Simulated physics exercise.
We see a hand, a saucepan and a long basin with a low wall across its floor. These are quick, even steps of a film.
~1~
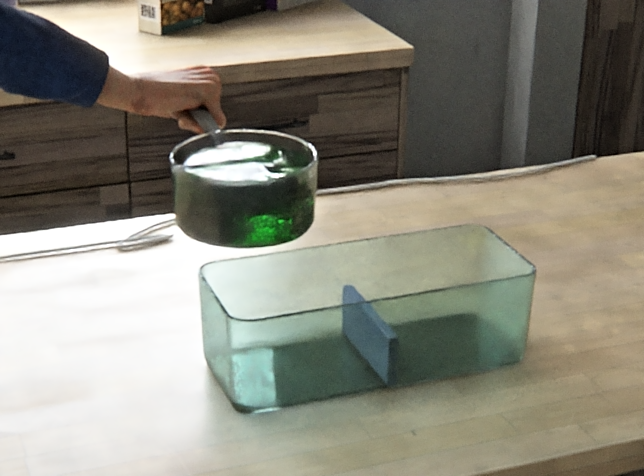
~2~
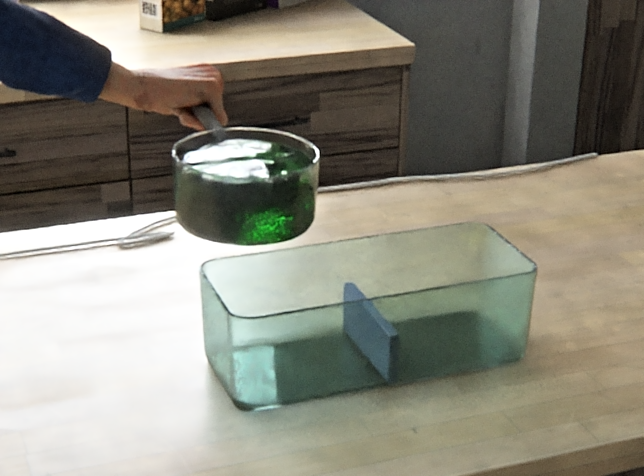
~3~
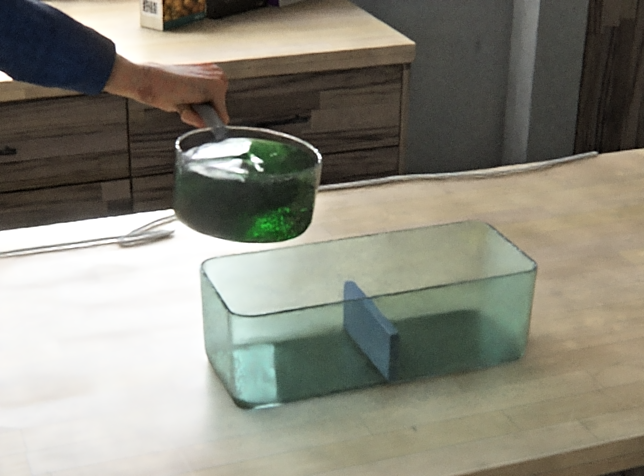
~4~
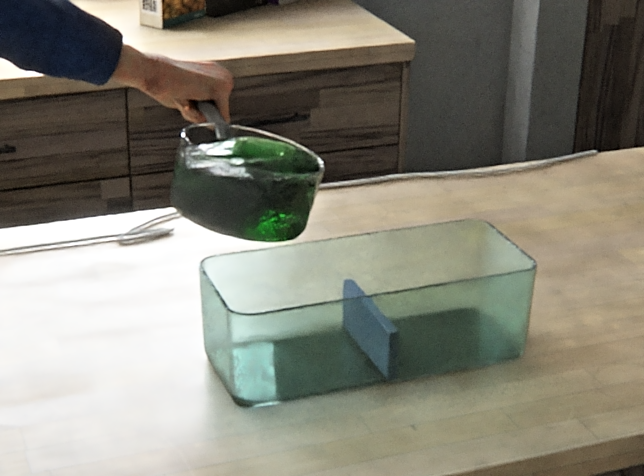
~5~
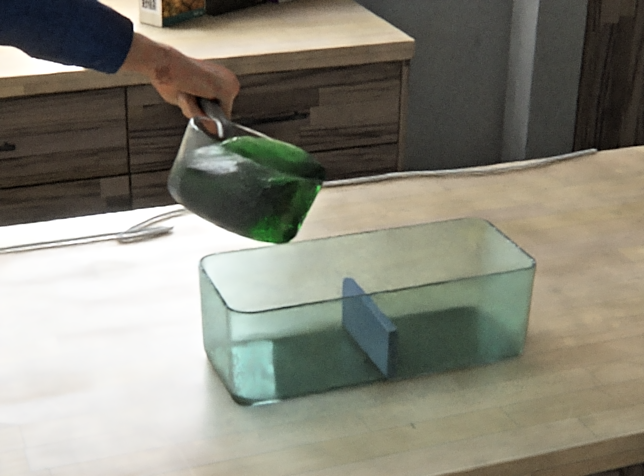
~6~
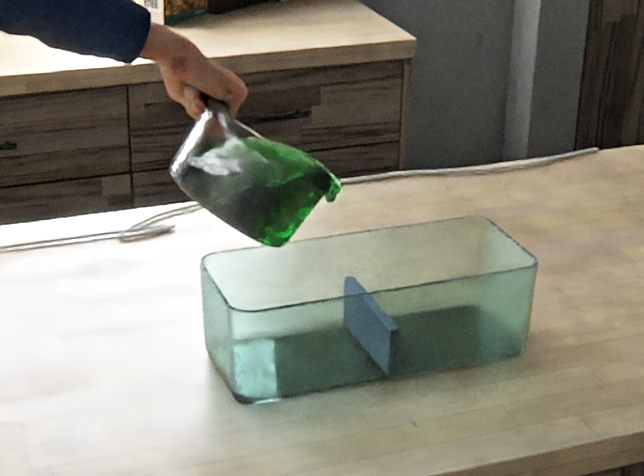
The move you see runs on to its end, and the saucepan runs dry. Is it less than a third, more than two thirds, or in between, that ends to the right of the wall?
It comes to not even a third.
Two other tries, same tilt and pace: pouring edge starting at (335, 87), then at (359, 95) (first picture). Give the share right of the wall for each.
Roughly 55 per cent, and 70 per cent.
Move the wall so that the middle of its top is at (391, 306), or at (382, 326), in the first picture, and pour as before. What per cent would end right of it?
First some 10, then 25 per cent.
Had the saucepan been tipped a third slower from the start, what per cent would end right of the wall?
Some 30 per cent.
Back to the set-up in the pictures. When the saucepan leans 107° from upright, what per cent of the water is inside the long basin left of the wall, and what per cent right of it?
Some 45 per cent left and 15 right.
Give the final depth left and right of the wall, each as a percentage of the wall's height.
Some 50 per cent left and 10 right.
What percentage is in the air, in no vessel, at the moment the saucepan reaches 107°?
Close to 25 per cent.
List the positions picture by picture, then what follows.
Tilt 0°; pouring edge (312, 149); surface from (175, 172) to (308, 155); the long basin's rim runs from (213, 295) to (510, 249); the wall's top is at (369, 311), in the first picture.
Tilt 2°; pouring edge (314, 148); surface from (176, 168) to (309, 154), in the second picture.
Tilt 7°; pouring edge (316, 152); surface from (179, 165) to (312, 154), in the third picture.
Tilt 14°; pouring edge (318, 160); surface from (181, 163) to (315, 155), in the fourth picture.
Tilt 25°; pouring edge (319, 171); surface from (179, 163) to (315, 163); 2 per cent is over the edge, in the fifth picture.
Tilt 37°; pouring edge (318, 185); surface from (176, 163) to (309, 170); 8 per cent is over the edge, in the sixth picture.
A moment on, the saucepan is tipped right over and 14 per cent is still to pour, 45 is left of the wall and 15 right of it.
Next, the saucepan is tipped right over and 1 per cent is still to pour, 65 is left of the wall and 16 right of it.
Then the saucepan is tipped right over and 0 per cent is still to pour, 71 is left of the wall and 19 right of it.
Later the saucepan is tipped right over and 0 per cent is still to pour, 71 is left of the wall and 19 right of it.
Finally, 71 per cent lies left of the wall, 19 right of it and 10 outside.
